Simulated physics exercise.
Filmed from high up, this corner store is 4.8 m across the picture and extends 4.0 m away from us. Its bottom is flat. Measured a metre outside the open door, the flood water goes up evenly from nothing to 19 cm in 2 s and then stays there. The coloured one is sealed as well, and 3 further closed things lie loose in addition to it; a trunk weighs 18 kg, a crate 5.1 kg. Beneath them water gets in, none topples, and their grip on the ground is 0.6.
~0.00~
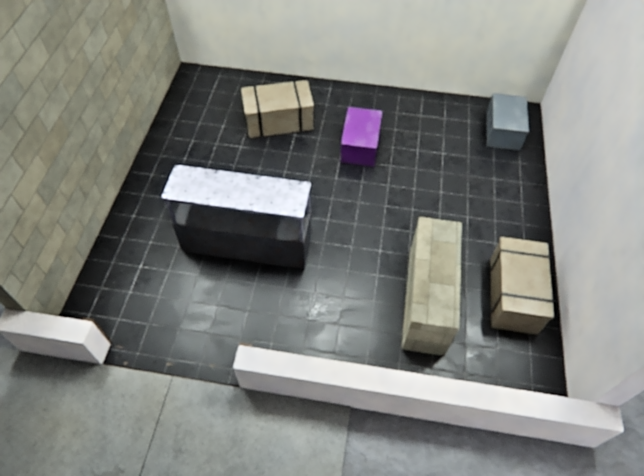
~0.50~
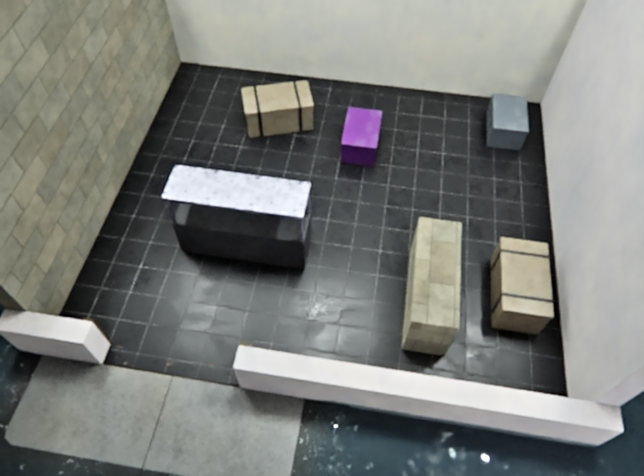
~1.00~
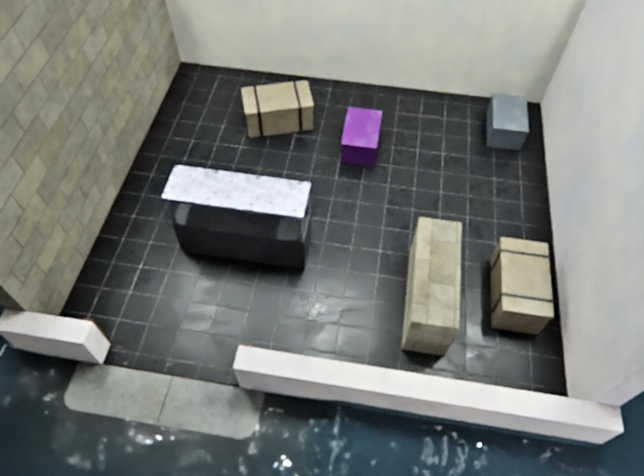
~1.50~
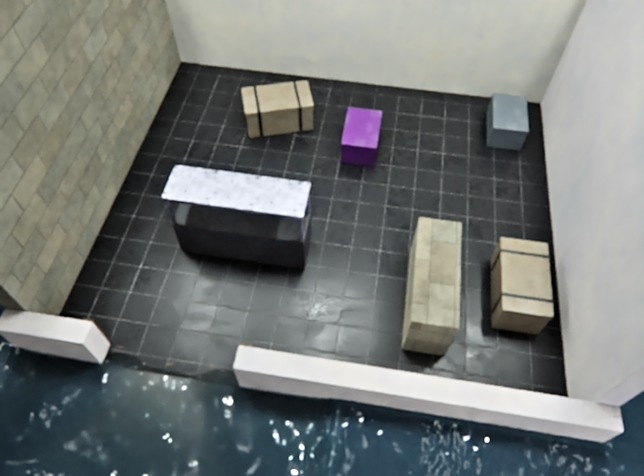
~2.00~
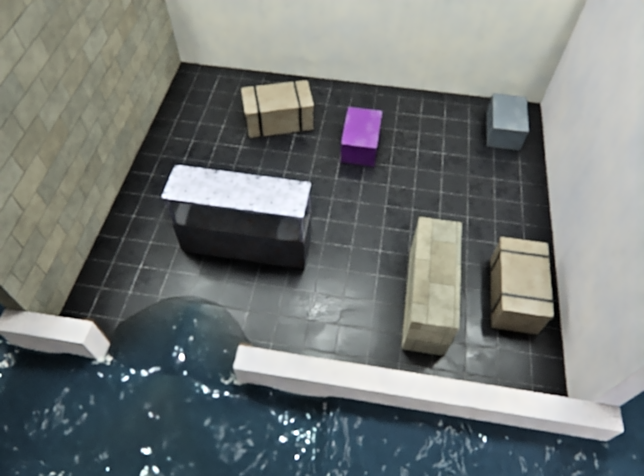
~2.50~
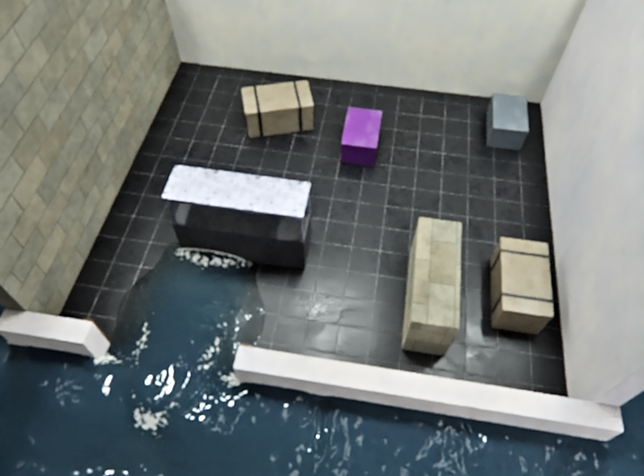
In a corner store with a dark tiled floor, water spread over the paving outside, then came in through the open doorway toward the black counter, while the purple crate and boxes stayed still.
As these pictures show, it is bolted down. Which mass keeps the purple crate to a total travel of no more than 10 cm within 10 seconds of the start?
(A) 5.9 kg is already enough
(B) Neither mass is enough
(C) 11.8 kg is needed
Option C: 11.8 kg is needed.
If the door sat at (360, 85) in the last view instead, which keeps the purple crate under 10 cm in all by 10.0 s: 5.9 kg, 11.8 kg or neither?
Outcome - neither pick works.
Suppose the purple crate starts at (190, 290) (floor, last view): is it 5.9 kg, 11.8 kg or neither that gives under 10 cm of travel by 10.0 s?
Well, no option works.
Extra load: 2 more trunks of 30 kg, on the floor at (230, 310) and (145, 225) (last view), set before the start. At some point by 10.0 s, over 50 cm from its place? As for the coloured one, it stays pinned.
Respectively, exceeded and exceeded.
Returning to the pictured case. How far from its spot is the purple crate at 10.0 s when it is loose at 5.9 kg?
About 20 cm.
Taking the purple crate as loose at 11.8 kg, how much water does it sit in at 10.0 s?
6 cm, roughly.
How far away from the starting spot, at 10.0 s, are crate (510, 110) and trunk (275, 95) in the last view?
First 30 cm, then 30 cm.
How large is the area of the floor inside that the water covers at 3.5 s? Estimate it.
I'd estimate close to 4.0 m2.
After 3.5 s the purple crate would be 0 cm from its start with 5.9 kg and 0 cm from its start with 11.8 kg; 0 cm of water round it then.
After 4.5 s the purple crate would be 0 cm from its start with 5.9 kg and 0 cm from its start with 11.8 kg; 0 cm of water round it then.
After 7.0 s the purple crate would be 0 cm from its start with 5.9 kg and 0 cm from its start with 11.8 kg; 3 cm of water round it then.
After 10.0 s the purple crate would be 22 cm from its start with 5.9 kg and 4 cm from its start with 11.8 kg; 6 cm of water round it then.
